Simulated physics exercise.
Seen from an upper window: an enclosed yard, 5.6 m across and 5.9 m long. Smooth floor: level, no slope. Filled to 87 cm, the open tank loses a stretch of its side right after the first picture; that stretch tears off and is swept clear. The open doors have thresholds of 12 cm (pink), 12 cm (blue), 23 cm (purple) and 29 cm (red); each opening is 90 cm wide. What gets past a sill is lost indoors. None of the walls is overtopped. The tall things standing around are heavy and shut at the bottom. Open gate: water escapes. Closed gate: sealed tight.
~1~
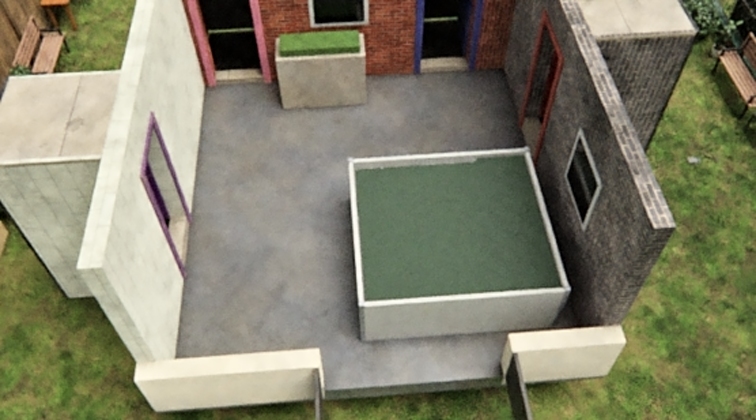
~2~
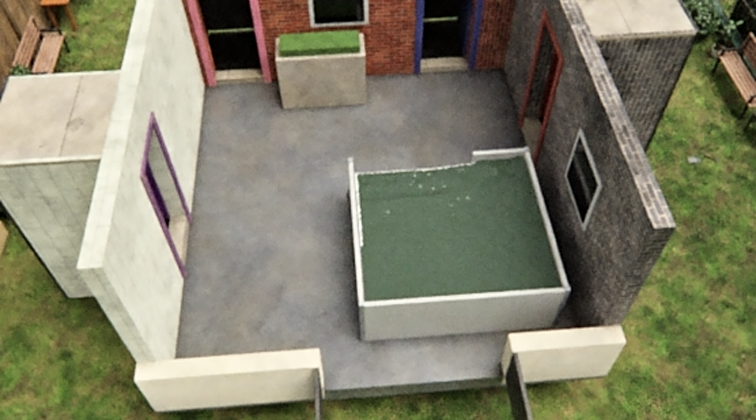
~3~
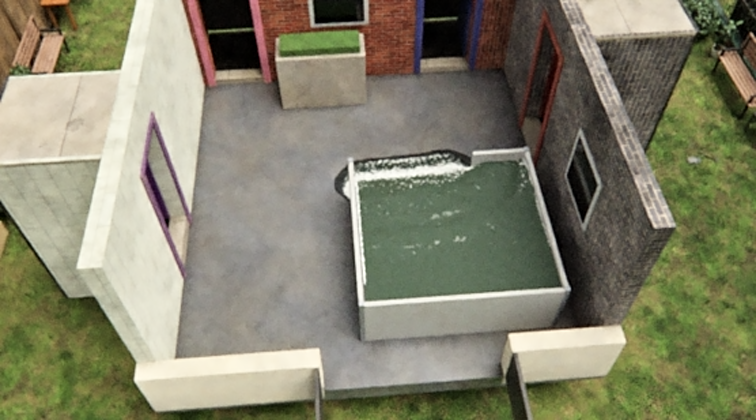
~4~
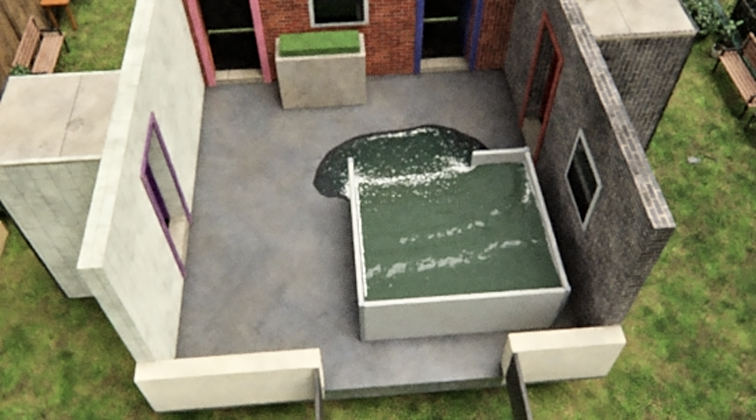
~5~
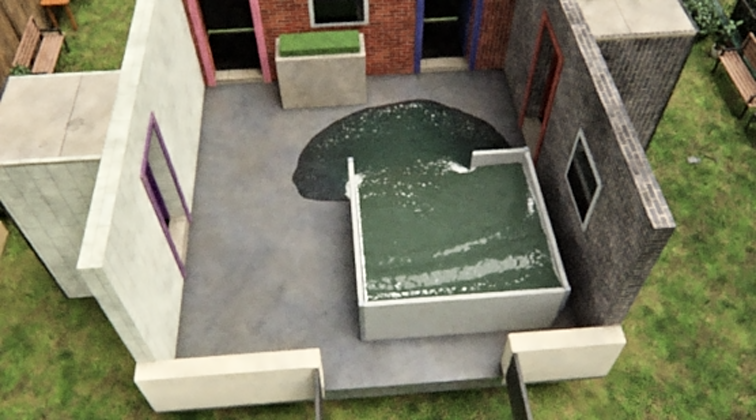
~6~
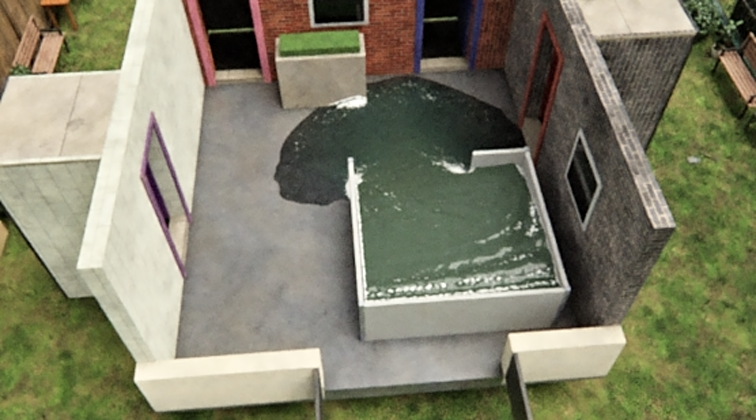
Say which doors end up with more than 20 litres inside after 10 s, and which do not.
Pink door more than 20 litres inside, blue door more than 20 litres inside, purple door not more than 20 litres inside, red door not more than 20 litres inside.
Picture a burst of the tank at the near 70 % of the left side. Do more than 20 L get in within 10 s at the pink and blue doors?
At pink the amount is higher than the mark, while at blue it is beneath the mark.
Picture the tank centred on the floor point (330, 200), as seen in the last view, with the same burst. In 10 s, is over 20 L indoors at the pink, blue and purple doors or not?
Lab note: Vs limit, pink door limit broken; blue door limit broken; purple door limit held.
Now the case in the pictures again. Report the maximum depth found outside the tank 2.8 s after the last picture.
Max depth: About 40 centimetres.
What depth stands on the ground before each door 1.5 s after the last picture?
Door by door, in cm: Pink reads 18, blue reads 39, purple reads 0, red reads 2.
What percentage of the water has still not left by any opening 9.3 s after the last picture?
About 74 percent of the water remains.
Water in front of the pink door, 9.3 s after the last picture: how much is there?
I'd put it near 17.0 cm.
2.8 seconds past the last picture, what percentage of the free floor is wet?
Wet share: About 70 %.
Then, 0.7 s after the last picture water covers 45 % of the floor and is deepest (57 cm) near (371, 80); pink door not reached, blue door 25 cm at the sill, 60 L in, purple door not reached, red door 7 cm at the sill, 0 L in.
Then, 1.5 s after the last picture water covers 50 % of the floor and is deepest (54 cm) near (390, 79); pink door 18 cm at the sill, 0 L in, blue door 39 cm at the sill, 209 L in, purple door not reached, red door 2 cm at the sill, 0 L in.
Then, 2.8 s after the last picture water covers 70 % of the floor and is deepest (40 cm) near (515, 183); pink door 26 cm at the sill, 81 L in, blue door 30 cm at the sill, 403 L in, purple door 6 cm at the sill, 0 L in, red door 12 cm at the sill, 0 L in.
Then, 5.3 s after the last picture water covers 95 % of the floor and is deepest (29 cm) near (587, 352); pink door 19 cm at the sill, 173 L in, blue door 18 cm at the sill, 563 L in, purple door 13 cm at the sill, 0 L in, red door 14 cm at the sill, 0 L in.
Then, 9.3 s after the last picture water covers 95 % of the floor and is deepest (20 cm) near (211, 131); pink door 17 cm at the sill, 226 L in, blue door 11 cm at the sill, 587 L in, purple door 10 cm at the sill, 0 L in, red door 11 cm at the sill, 0 L in.
